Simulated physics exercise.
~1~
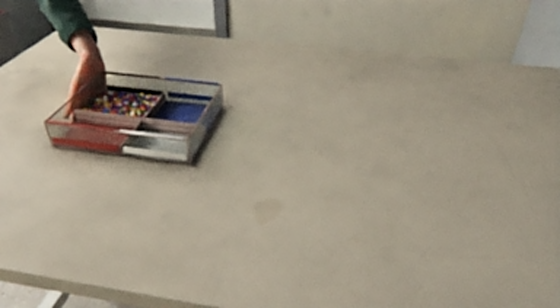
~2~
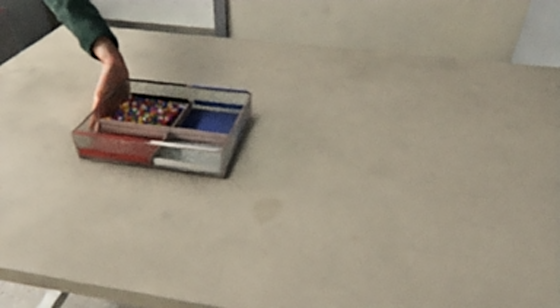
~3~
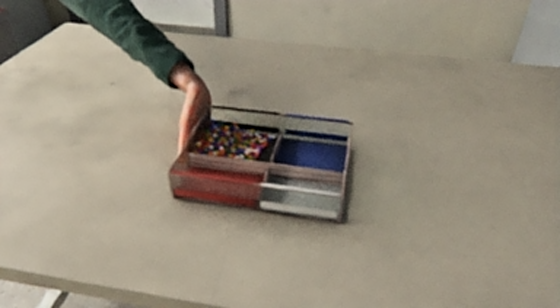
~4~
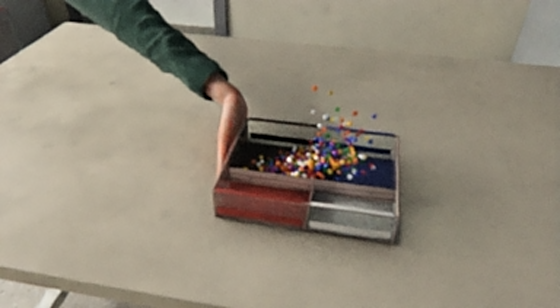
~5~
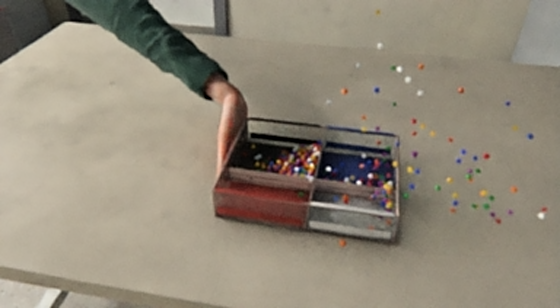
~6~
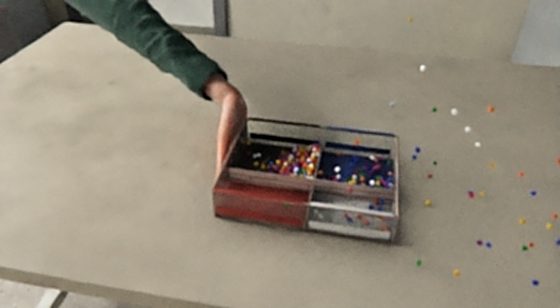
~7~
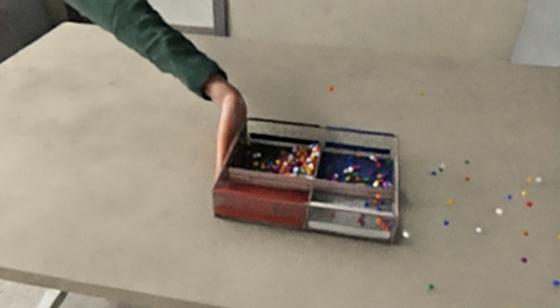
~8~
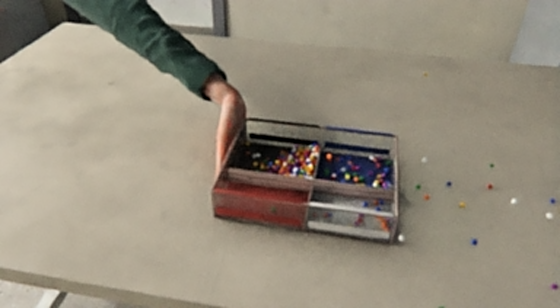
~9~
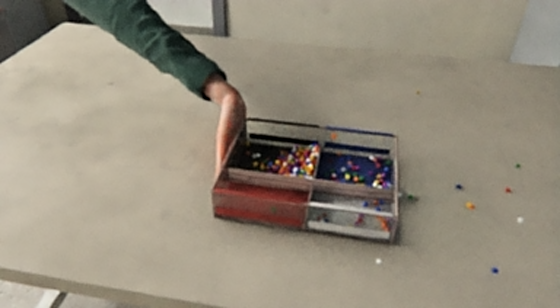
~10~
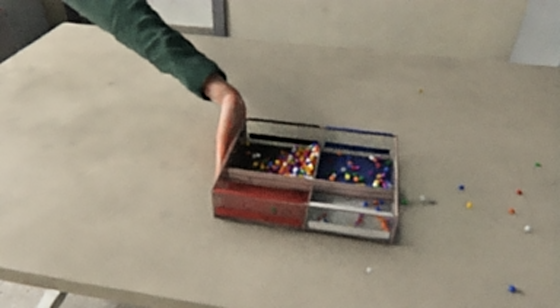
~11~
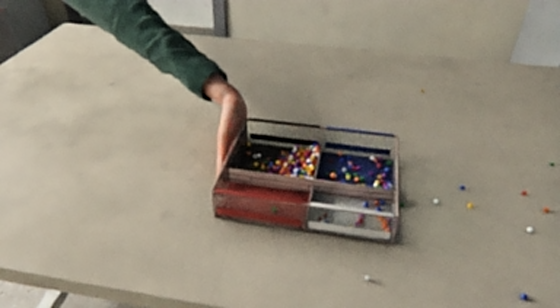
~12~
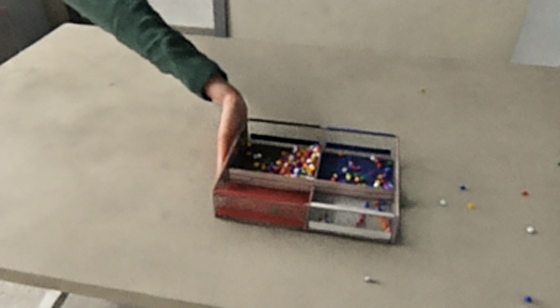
On a pale tabletop, a hand in a green sleeve slid a divided tray of colourful beads to the right and stopped it abruptly, sending beads flying into neighbouring compartments and over the side, leaving a few scattered on the table.
